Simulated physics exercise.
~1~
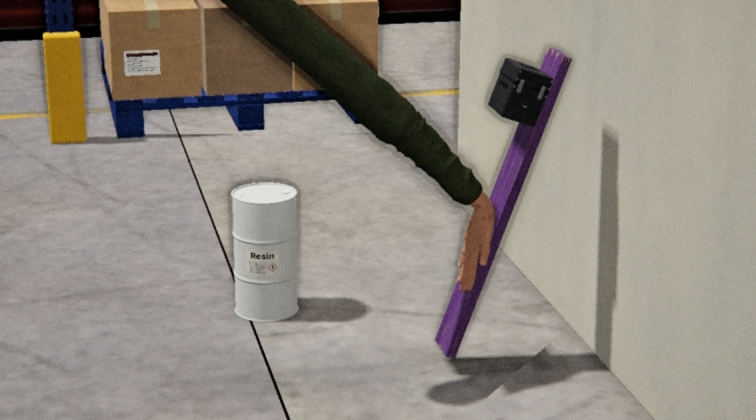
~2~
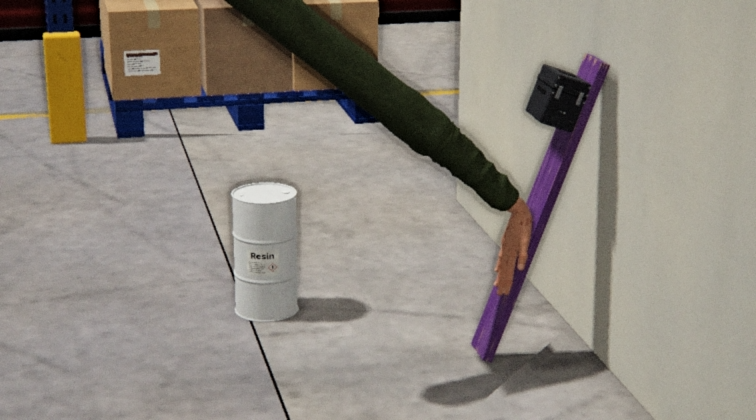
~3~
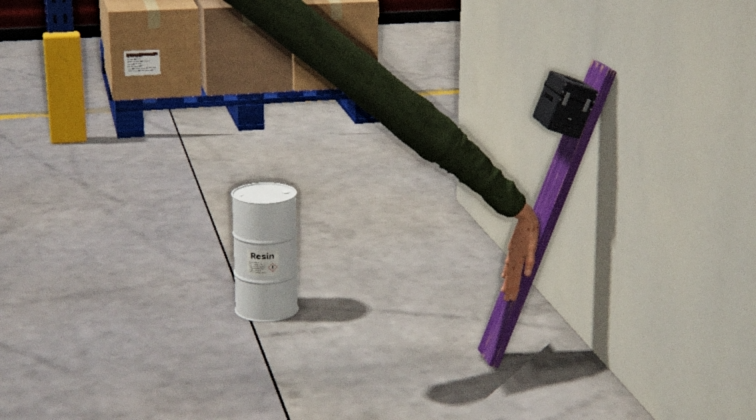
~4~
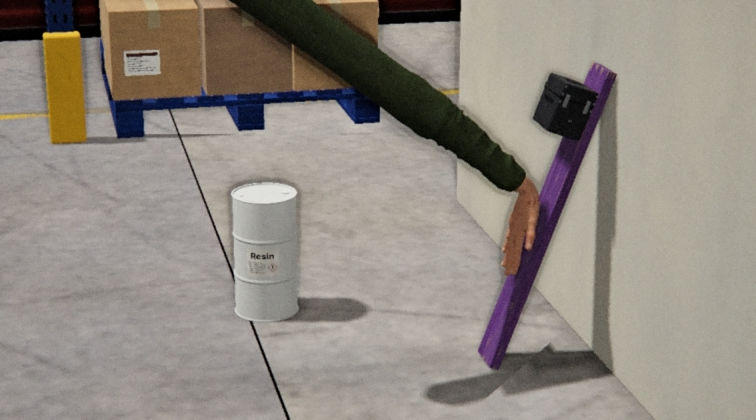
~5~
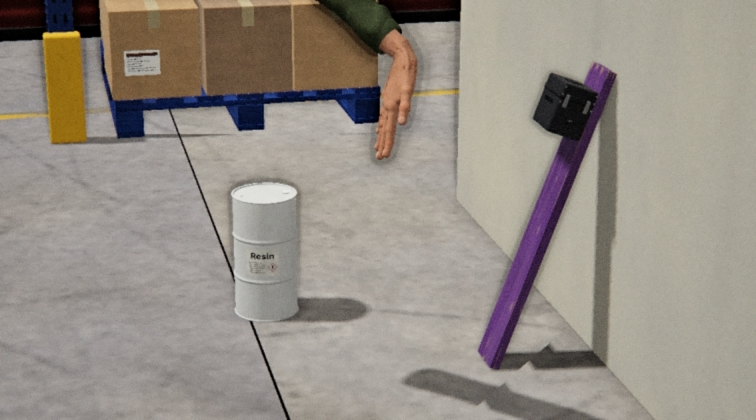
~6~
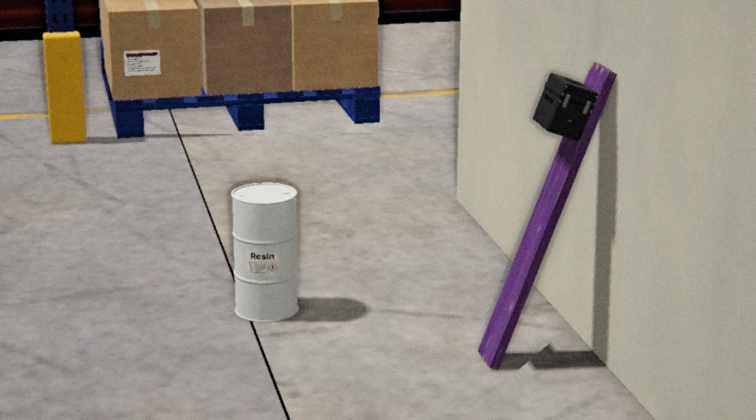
A purple plank with a black case attached near its top was moved right by a hand and leaned against a pale wall, near a white canister. The hand let go and withdrew, and the plank stayed leaning in place.
